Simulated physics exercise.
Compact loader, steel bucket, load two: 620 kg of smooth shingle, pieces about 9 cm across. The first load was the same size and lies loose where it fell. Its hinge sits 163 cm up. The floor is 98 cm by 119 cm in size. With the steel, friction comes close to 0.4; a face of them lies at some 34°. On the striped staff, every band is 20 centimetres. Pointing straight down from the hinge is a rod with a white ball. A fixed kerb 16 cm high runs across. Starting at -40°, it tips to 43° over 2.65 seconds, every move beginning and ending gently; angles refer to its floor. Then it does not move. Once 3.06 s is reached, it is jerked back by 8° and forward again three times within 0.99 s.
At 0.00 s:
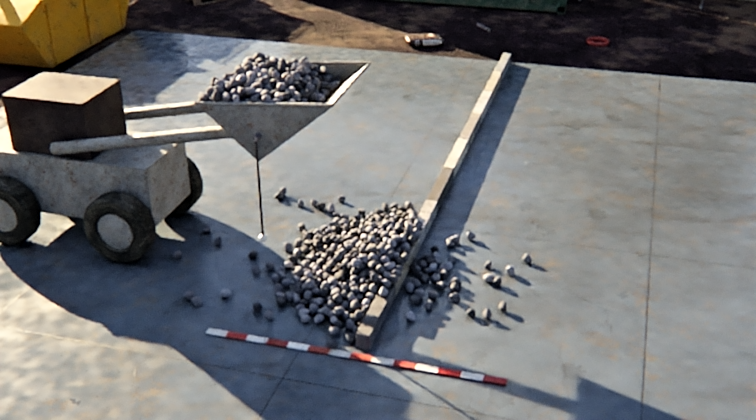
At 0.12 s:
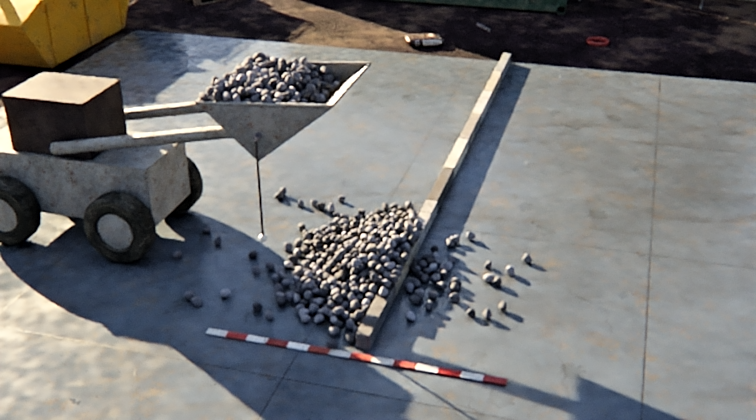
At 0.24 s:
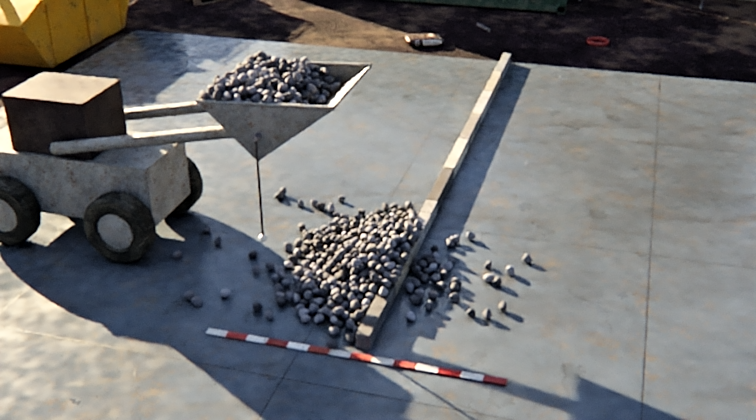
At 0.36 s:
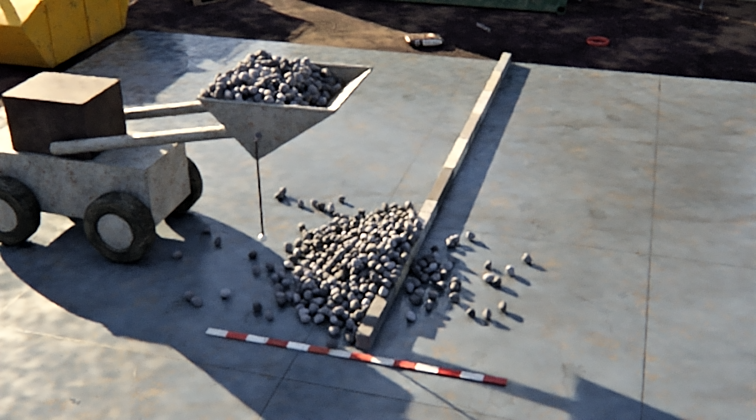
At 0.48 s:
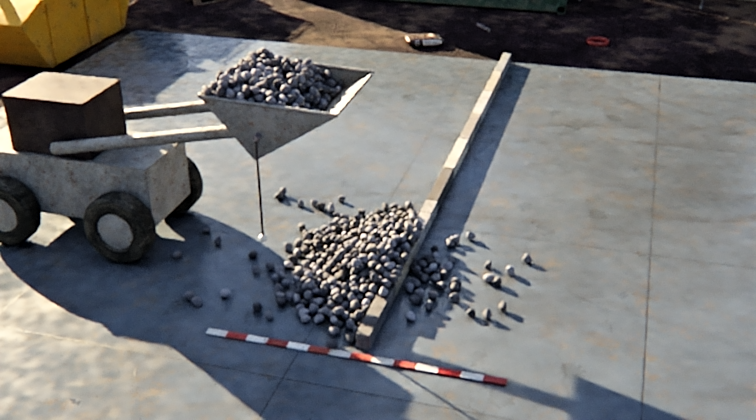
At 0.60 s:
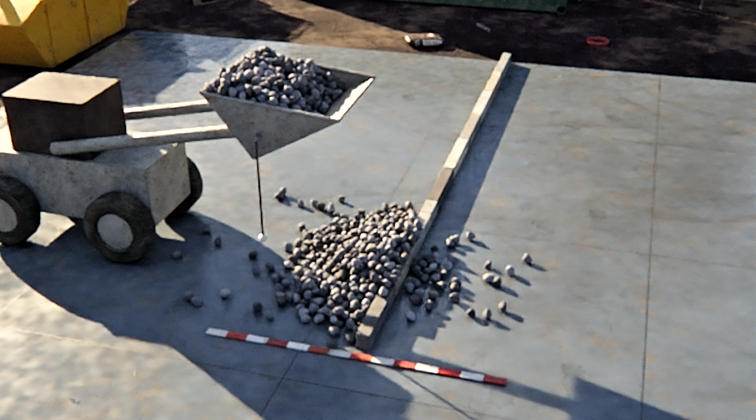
A small grey loader with a brown block on top stands at the left of a sunlit concrete yard, its raised bucket full of grey stones, seen from above. Below the bucket, a loose heap lies against a long kerb, near a red-and-white staff, with a yellow container behind. The bucket slowly tilts forward, its front edge lowering and the stones shifting slightly, while everything else and the camera stay still.
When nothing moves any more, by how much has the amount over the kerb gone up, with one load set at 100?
It has gone up by about 49 per cent of a load.
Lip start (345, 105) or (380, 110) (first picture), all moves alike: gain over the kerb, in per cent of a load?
65 % and 95 %.
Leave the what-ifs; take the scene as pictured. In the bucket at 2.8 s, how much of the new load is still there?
0 % still inside.
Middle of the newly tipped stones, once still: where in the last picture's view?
The centre sits about (399, 257).
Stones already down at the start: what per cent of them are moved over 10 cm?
Roughly 20 % of them.
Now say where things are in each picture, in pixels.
In the first picture, the bucket is at -40°, its lip at (332, 106); the top of the load is at (279, 68). The earlier load is highest near (377, 246), 29 cm above ground level, 94 % on this side of the kerb, 7 % over the kerb.
The second picture shows lip at (333, 106), floor tilted -40°, highest stones at (279, 67); the stones move at 0.0 m/s on average.
In the third picture, the bucket is at -38°, its lip at (334, 108); the top of the load is at (268, 66); the stones move at 0.1 m/s on average.
In the fourth picture, the bucket is at -36°, its lip at (335, 112); the top of the load is at (262, 65); the stones move at 0.1 m/s on average.
The fifth picture shows lip at (337, 116), floor tilted -33°, highest stones at (257, 61); the stones move at 0.1 m/s on average.
In the sixth picture, the bucket is at -29°, its lip at (339, 121); the top of the load is at (258, 58); the stones move at 0.2 m/s on average.
After 2.0 s the floor is at 30°; in per cent of one load, 73 in the bucket, 121 on this side of the kerb, 7 over the kerb; the foremost stones are at (497, 285).
After 2.8 s the floor is at 43°; in per cent of one load, 1 in the bucket, 158 on this side of the kerb, 42 over the kerb; the foremost stones are at (518, 278).
After 4.5 s the floor is at 43°; in per cent of one load, 0 in the bucket, 145 on this side of the kerb, 56 over the kerb; the foremost stones are at (555, 268).
After 7.3 s the floor is at 43°; in per cent of one load, 0 in the bucket, 145 on this side of the kerb, 56 over the kerb; the foremost stones are at (555, 268). Net gain over the kerb, 49.
